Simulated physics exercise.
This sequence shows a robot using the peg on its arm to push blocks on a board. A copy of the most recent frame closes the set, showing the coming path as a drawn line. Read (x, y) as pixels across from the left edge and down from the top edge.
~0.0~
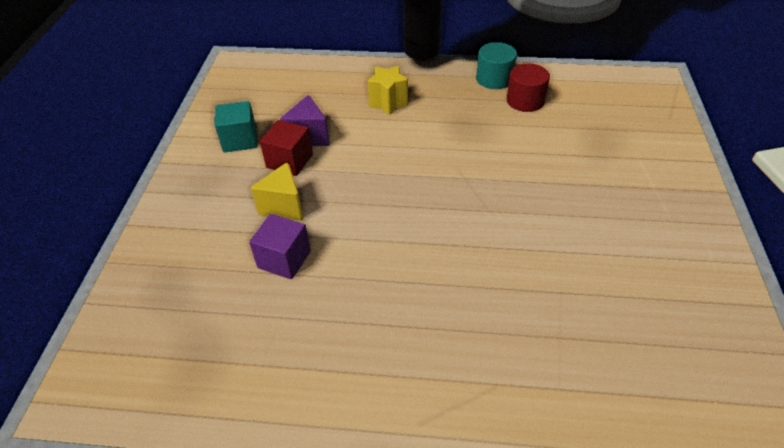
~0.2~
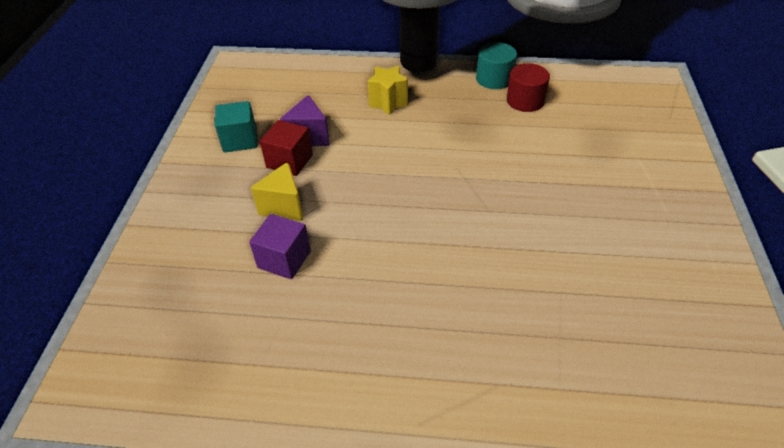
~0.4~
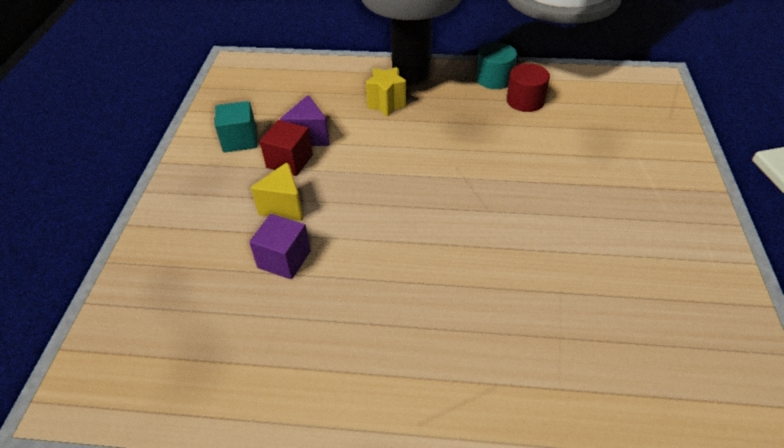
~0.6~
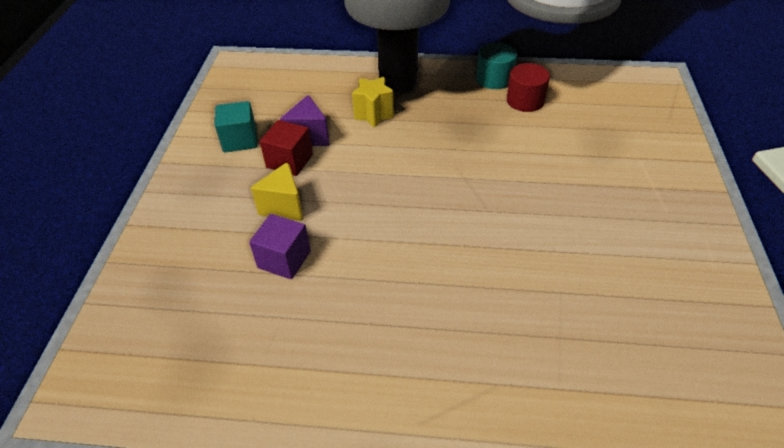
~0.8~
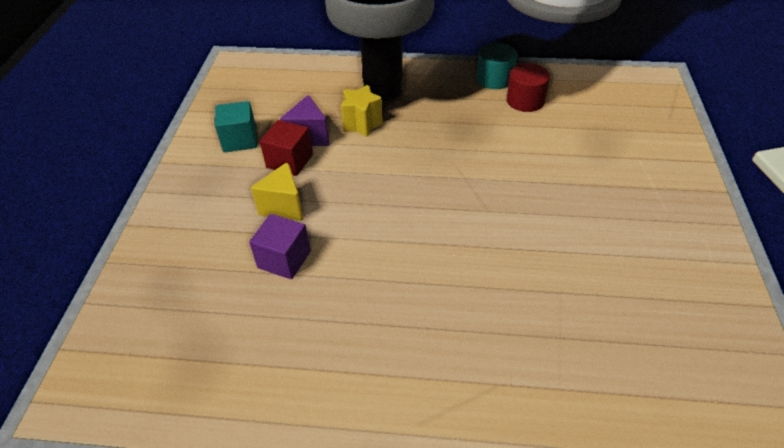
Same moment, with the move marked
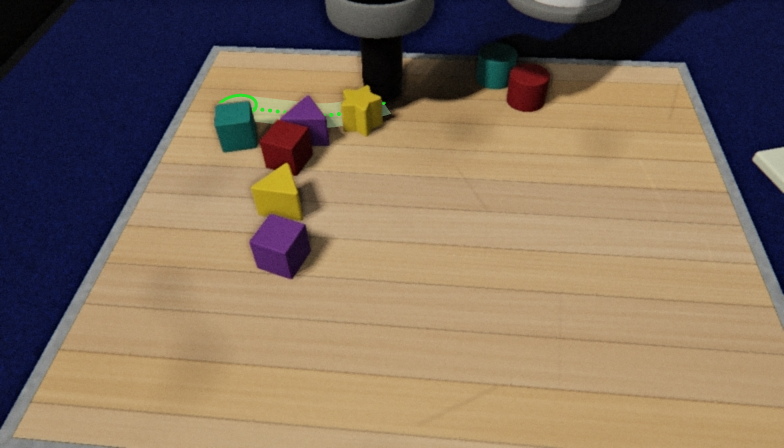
On a wooden board, a robot's dark peg moving in beside a yellow star and pushing it left toward the viewer.
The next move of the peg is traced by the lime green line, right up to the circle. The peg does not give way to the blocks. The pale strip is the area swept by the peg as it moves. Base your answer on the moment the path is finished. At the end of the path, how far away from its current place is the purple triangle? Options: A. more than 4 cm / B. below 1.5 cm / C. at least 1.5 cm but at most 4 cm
C (at least 1.5 cm but at most 4 cm)
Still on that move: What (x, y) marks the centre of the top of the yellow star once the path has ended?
The middle of the upper face of the yellow star will lie at about (342, 108) in the picture.
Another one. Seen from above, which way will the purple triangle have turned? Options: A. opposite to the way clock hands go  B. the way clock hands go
Answer: A.
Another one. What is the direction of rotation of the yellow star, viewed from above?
From the top: Counterclockwise.
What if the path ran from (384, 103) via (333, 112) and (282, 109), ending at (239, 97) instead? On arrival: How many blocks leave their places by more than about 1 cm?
I count two.
Path on the board, from (384, 103) over (335, 115) and (285, 112) to (237, 107).
What follows on the original path. One third of the way, peg at (334, 103); yellow star at (342, 108), turned 75° anticlockwise.
Two thirds of the way, peg at (282, 101); red square piece at (282, 137), turned 15° anticlockwise; purple triangle at (281, 108), turned 45° anticlockwise; yellow star at (342, 108), turned 75° anticlockwise.
At the end, peg at (234, 95); turquoise square piece in place; red square piece at (282, 137), turned 15° anticlockwise; purple triangle at (281, 108), turned 45° anticlockwise; yellow star at (342, 108), turned 75° anticlockwise.
